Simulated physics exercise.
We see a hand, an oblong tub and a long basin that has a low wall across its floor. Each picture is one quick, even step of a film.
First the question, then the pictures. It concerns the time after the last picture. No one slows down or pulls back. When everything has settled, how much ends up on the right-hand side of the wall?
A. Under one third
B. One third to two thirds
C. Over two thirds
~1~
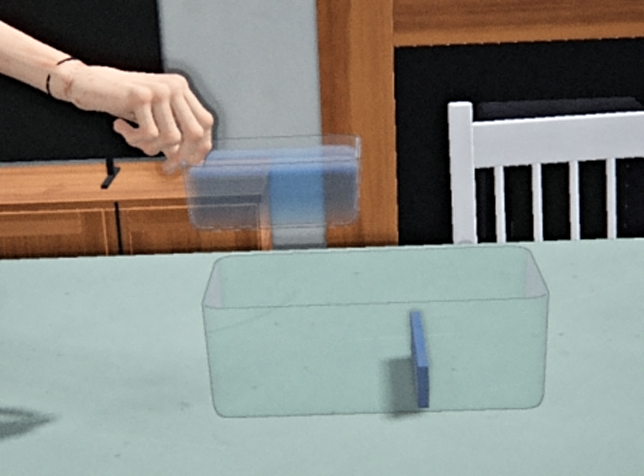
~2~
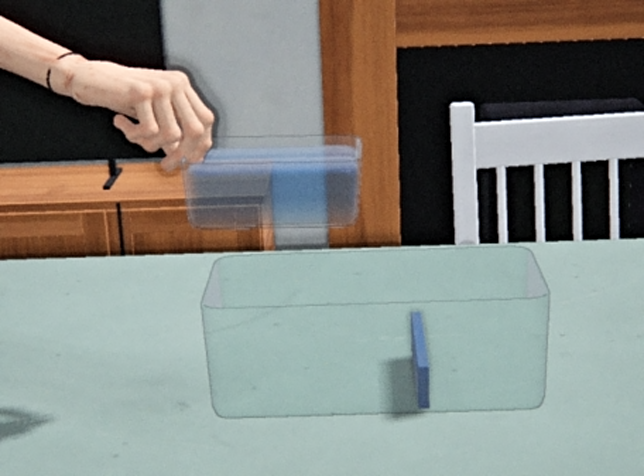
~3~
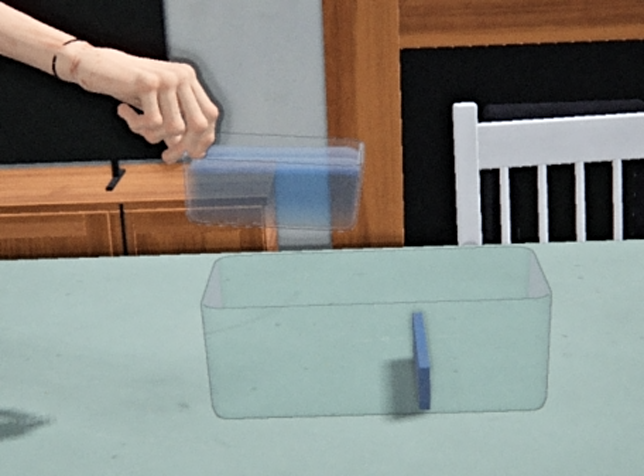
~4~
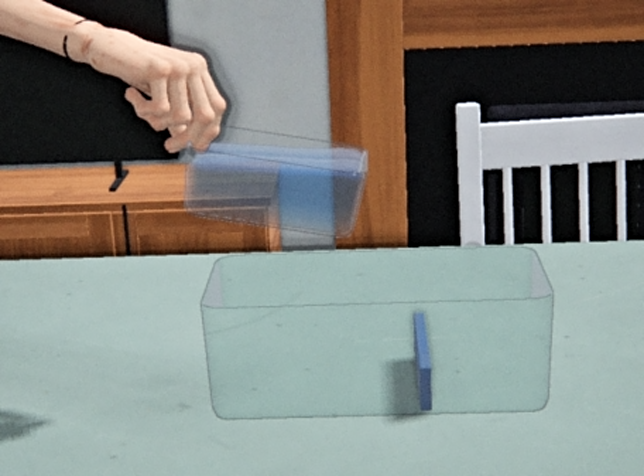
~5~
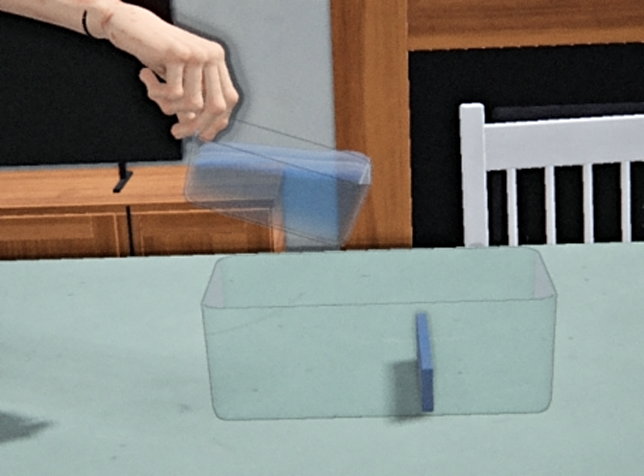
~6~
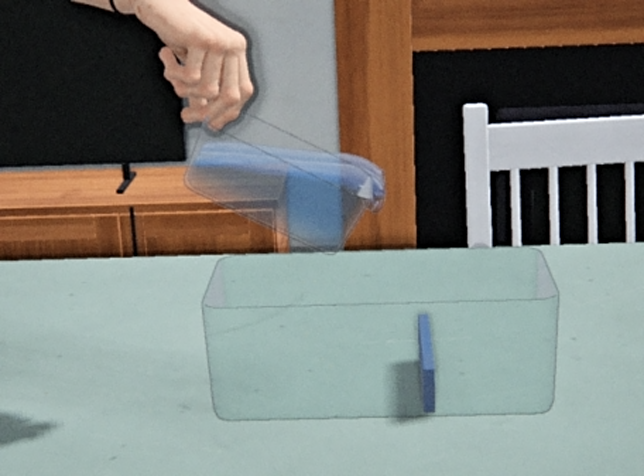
Answer: B.
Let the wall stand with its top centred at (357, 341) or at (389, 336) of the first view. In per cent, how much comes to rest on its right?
Try 1: About 80 percent; try 2: About 70 percent.
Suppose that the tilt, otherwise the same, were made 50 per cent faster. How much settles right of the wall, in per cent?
Close to 30 in a hundred.
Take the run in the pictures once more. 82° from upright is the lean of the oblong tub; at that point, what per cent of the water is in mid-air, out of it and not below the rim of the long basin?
Something like 25 per cent of it.
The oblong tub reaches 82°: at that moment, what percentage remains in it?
Roughly 15 %.
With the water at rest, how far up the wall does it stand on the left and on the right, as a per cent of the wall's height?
The left reaches some 30 %, the right about 50 %.
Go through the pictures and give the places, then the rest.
In the first picture, it leans 0°; its right rim is at (359, 149); the water meets the walls at (191, 163) and (358, 156); the long basin's rim runs from (210, 283) to (538, 272); the wall's top is at (419, 339).
In the second picture, it leans 1°; its right rim is at (360, 150); the water meets the walls at (191, 161) and (358, 156).
In the third picture, it leans 5°; its right rim is at (363, 155); the water meets the walls at (193, 157) and (360, 158).
In the fourth picture, it leans 11°; its right rim is at (366, 163); the water meets the walls at (194, 155) and (364, 160).
In the fifth picture, it leans 19°; its right rim is at (369, 175); the water meets the walls at (197, 154) and (367, 168); 3 per cent is over the edge.
In the sixth picture, it leans 28°; its right rim is at (370, 189); the water meets the walls at (198, 152) and (363, 178); 8 per cent is over the edge.
A moment on, the oblong tub is tipped on its side and 17 per cent is still to pour, 17 is left of the wall and 38 right of it.
Next, the oblong tub is tipped on its side and 4 per cent is still to pour, 42 is left of the wall and 43 right of it.
Then the oblong tub is tipped on its side and 1 per cent is still to pour, 46 is left of the wall and 47 right of it.
Later the oblong tub is tipped on its side and 0 per cent is still to pour, 50 is left of the wall and 46 right of it.
Finally, 50 per cent lies left of the wall, 46 right of it and 5 outside.
